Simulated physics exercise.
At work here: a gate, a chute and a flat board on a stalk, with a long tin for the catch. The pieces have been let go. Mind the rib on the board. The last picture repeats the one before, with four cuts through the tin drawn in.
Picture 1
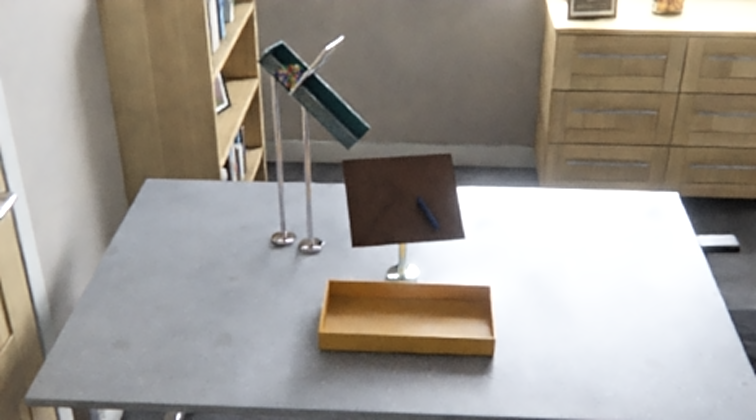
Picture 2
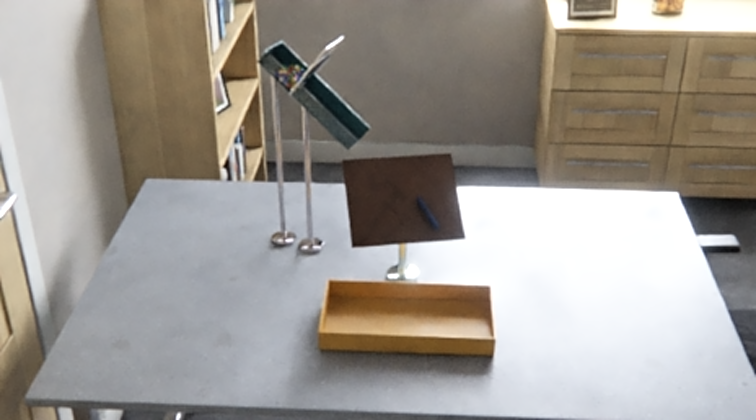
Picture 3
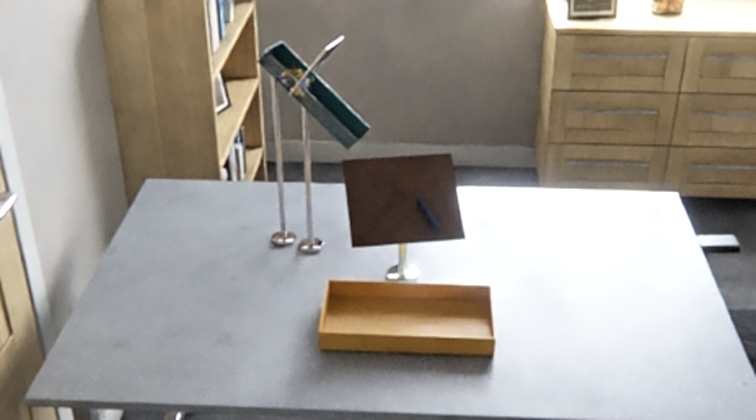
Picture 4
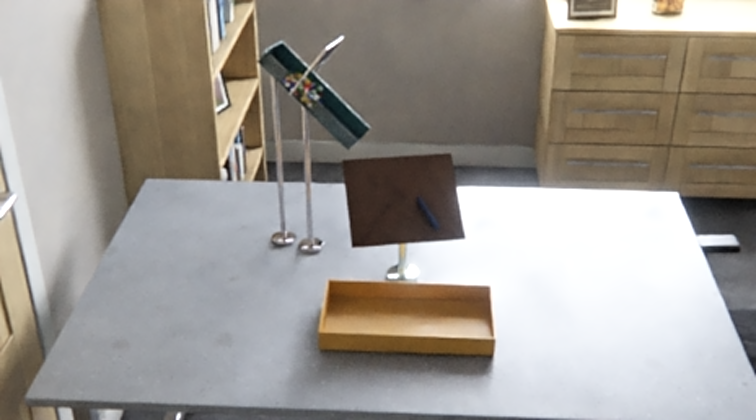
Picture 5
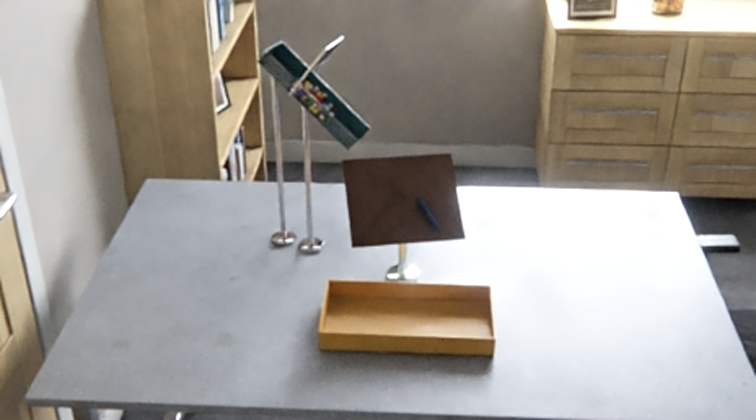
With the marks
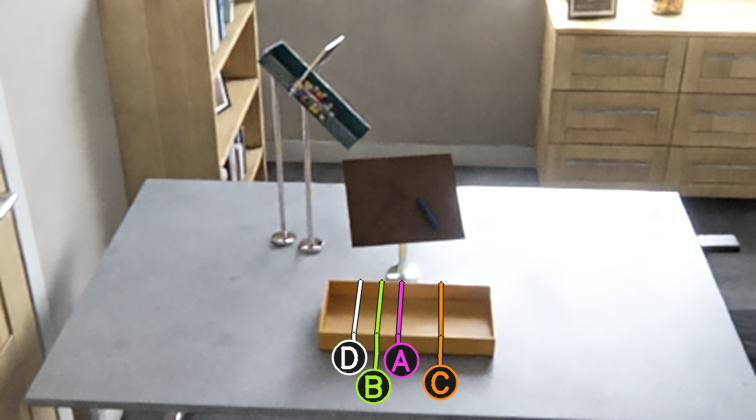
Small colourful beads slide down a tilted green chute above a brown board and empty tray.
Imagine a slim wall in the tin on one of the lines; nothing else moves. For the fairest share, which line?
The best line is C.
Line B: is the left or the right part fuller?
The right side.
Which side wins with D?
The right side.
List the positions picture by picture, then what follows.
In the first picture, load behind the gate near (294, 77), round plastic beads; lip of the chute near (355, 144), sloping fairly steeply.
In the second picture, middle of the board near (403, 198), tilted fairly steeply; middle of its low edge near (410, 243); of its high edge near (397, 156).
In the third picture, front corners of the tin near (319, 332) and (495, 338), empty; front of the load near (304, 95).
In the fourth picture, middle of the load near (304, 87); its front near (321, 101), close to a third of the way to the lip; rib from (419, 196) to (438, 226).
In the fifth picture, middle of the load near (315, 98); its front near (329, 122), close to half of the way to the lip.
On the marked copy, line A crosses the front rim at (398, 335); line B crosses the front rim at (376, 334); line C crosses the front rim at (440, 336); line D crosses the front rim at (353, 333).
Choosing A, of what is caught, a small share on the left of the divider, all but a few on the right.
Choosing B, of what is caught, a small share on the left of the divider, all but a few on the right.
Choosing C, of what is caught, close to half on the left of the divider, close to half on the right.
Choosing D, of what is caught, only a few on the left of the divider, all but a few on the right.
